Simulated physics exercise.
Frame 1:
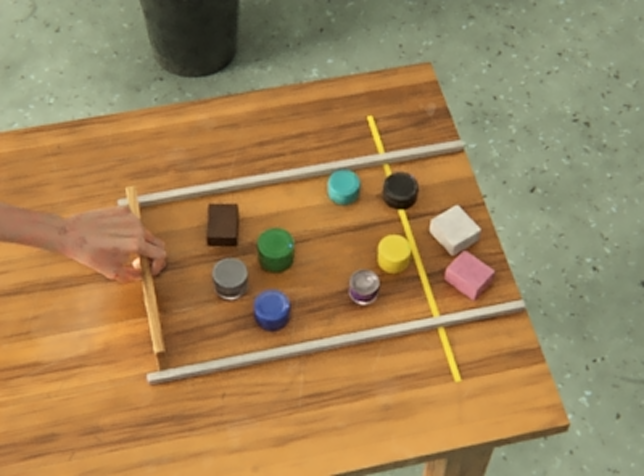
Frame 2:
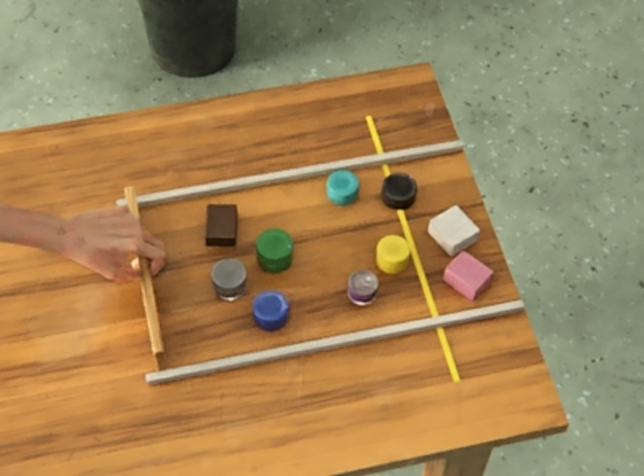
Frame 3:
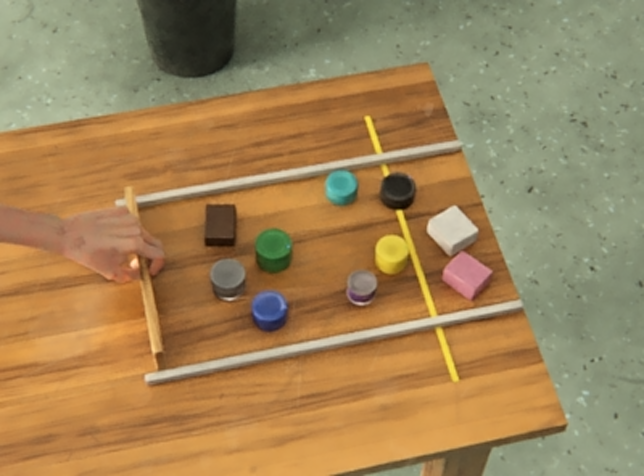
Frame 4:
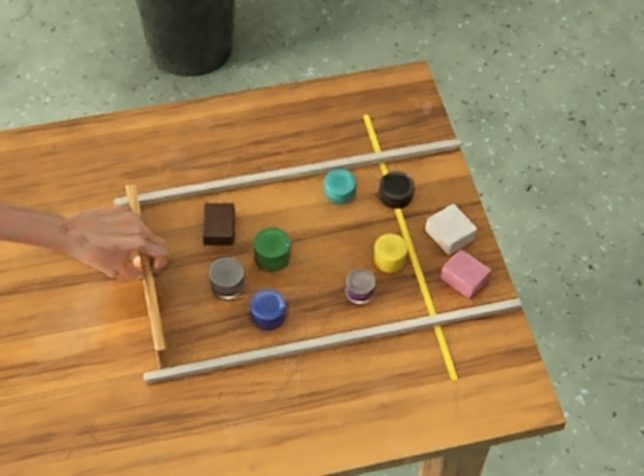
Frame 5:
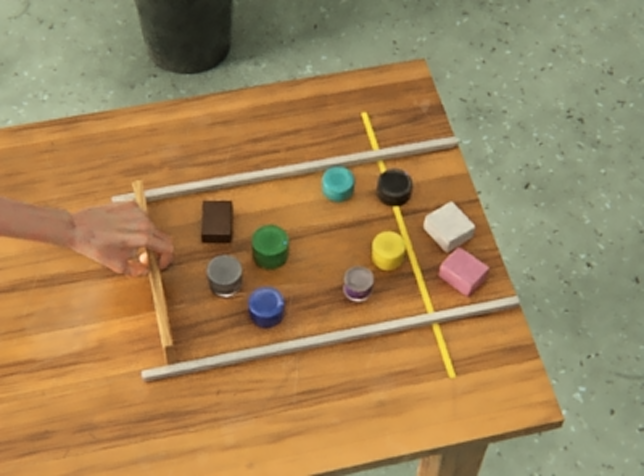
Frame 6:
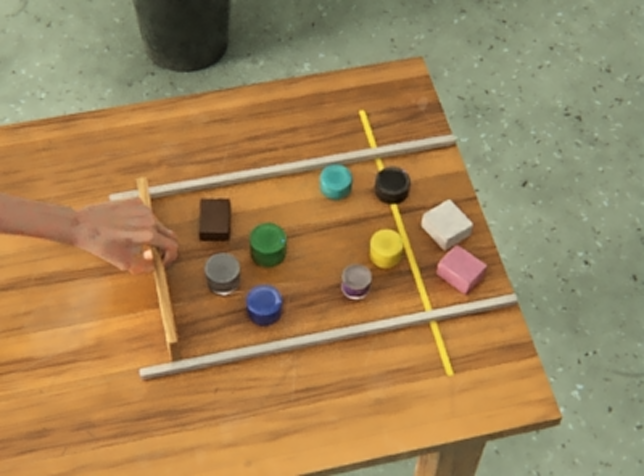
On a wooden table, a hand slides a wooden board slightly right toward scattered small objects.
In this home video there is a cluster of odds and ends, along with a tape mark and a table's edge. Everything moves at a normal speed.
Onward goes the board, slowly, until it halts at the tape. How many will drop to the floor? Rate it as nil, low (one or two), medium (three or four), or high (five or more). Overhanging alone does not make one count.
Nil.
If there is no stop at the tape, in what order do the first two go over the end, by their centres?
White block, then pink block.
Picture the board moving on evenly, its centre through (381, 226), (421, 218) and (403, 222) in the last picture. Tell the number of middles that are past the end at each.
In that order 0, 1 and 0.
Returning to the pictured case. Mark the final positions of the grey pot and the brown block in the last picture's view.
You'll find the grey pot at roughly (424, 238) and the brown block at roughly (402, 182).
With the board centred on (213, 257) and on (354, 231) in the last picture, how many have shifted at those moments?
By then 2, and later 8.
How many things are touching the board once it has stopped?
4 in contact.
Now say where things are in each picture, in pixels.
White block (455, 231); pink block (469, 275); black lid (400, 191); board (147, 276); tape (411, 239), in the first picture.
Pink block (468, 276); green lid (275, 251), in the second picture.
Black lid (398, 191); yellow lid (392, 255), in the third picture.
White block (451, 229); brown block (219, 224), in the fourth picture.
Pink block (464, 272); board (154, 271), in the fifth picture.
White block (447, 225); pink block (462, 270); black lid (393, 186); board (158, 267); tape (403, 233), in the sixth picture.
Soon after, none off yet; white block at rest near (447, 225); pink block at rest near (462, 270); black lid at rest near (393, 186).
At rest, the number that fall off is zero.
